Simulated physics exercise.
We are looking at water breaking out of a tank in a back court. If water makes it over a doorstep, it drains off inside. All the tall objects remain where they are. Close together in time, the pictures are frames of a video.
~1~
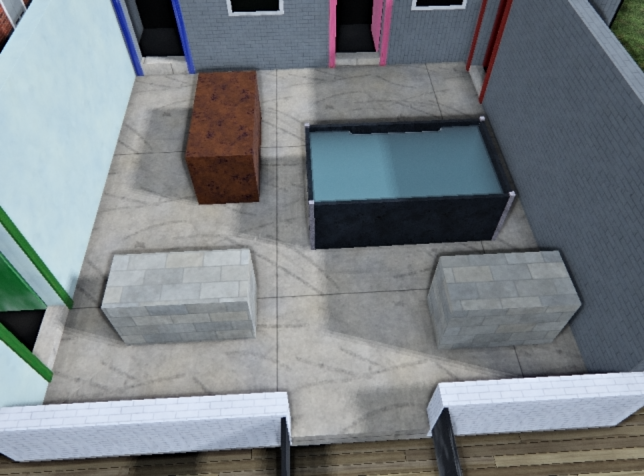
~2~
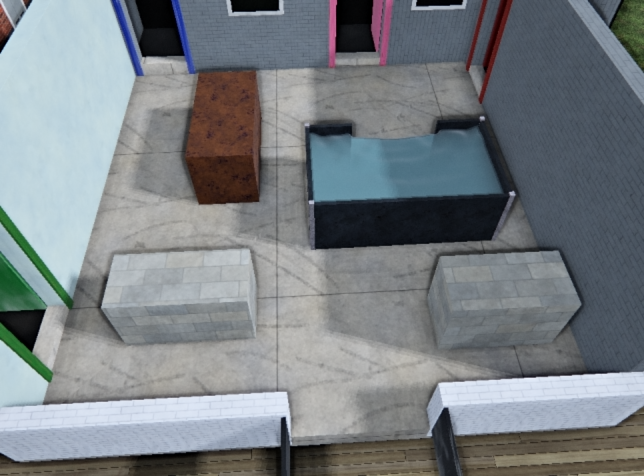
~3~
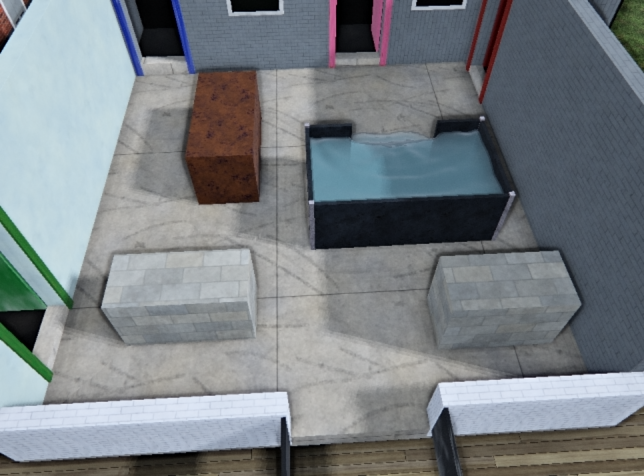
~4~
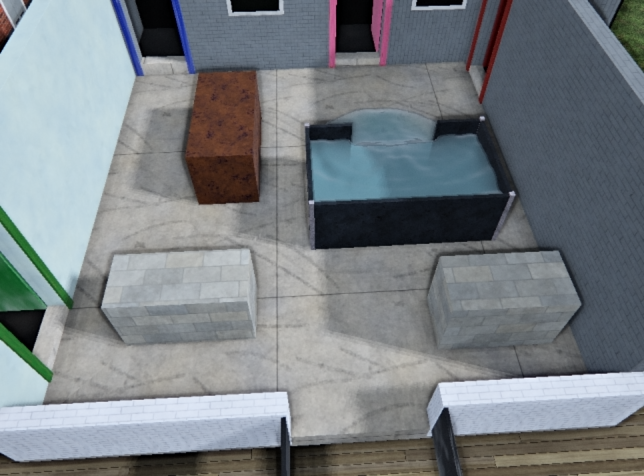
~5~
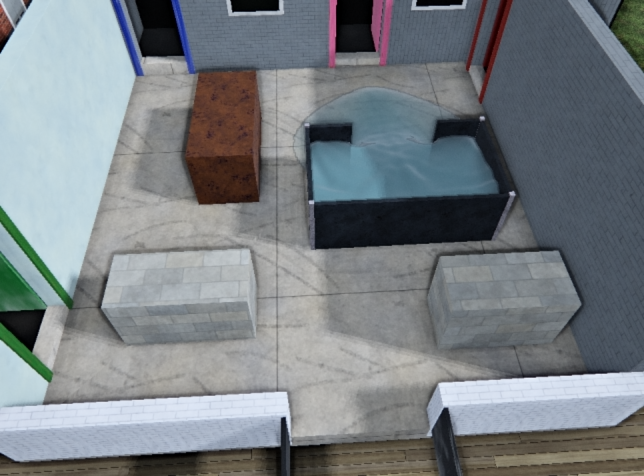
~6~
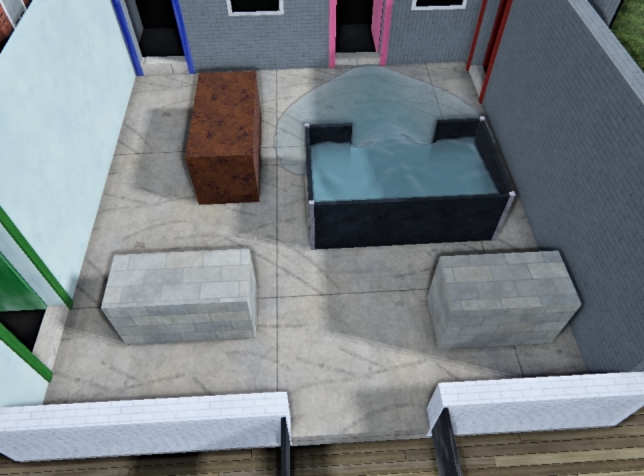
In a walled back court, water in an open dark tank dipped at a gap in the far side, then poured out and fanned across the paving toward the back wall.
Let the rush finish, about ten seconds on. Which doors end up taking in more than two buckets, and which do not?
The green door does not exceed two buckets. The red door exceeds two buckets. The blue door does not exceed two buckets. The pink door exceeds two buckets.
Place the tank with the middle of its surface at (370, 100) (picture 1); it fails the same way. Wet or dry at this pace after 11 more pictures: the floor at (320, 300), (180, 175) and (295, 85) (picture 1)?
Spared, spared, hit.
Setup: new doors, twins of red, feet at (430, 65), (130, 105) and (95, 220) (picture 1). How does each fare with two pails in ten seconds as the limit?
Taking them as listed, the first overshoots, the second overshoots and the third undershoots.
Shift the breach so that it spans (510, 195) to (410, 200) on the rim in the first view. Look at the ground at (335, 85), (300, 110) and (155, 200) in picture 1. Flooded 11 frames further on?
Spot one ends up untouched by the spill, spot two untouched by the spill, spot three untouched by the spill.
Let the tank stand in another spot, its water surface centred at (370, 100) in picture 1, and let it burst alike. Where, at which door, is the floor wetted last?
Final one: The green one.
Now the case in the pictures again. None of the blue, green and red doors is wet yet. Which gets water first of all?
The answer here is the one in red.
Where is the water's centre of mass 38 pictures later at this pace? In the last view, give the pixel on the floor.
At about (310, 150).
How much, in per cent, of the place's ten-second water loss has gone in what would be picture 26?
It would be around 80 %.
A moment on, water covers 30 % of the floor; the green door not reached, the red door wet at the sill, nothing in, the blue door not reached, the pink door far over two buckets in.
Next, water covers 35 % of the floor; the green door not reached, the red door over two buckets in, the blue door wet at the sill, nothing in, the pink door far over two buckets in.
Then, water covers 45 % of the floor; the green door not reached, the red door far over two buckets in, the blue door wet at the sill, nothing in, the pink door far over two buckets in.
Later, water covers 75 % of the floor; the green door wet at the sill, nothing in, the red door far over two buckets in, the blue door wet at the sill, nothing in, the pink door far over two buckets in.
In the end, water covers 100 % of the floor; the green door wet at the sill, nothing in, the red door far over two buckets in, the blue door wet at the sill, nothing in, the pink door far over two buckets in.
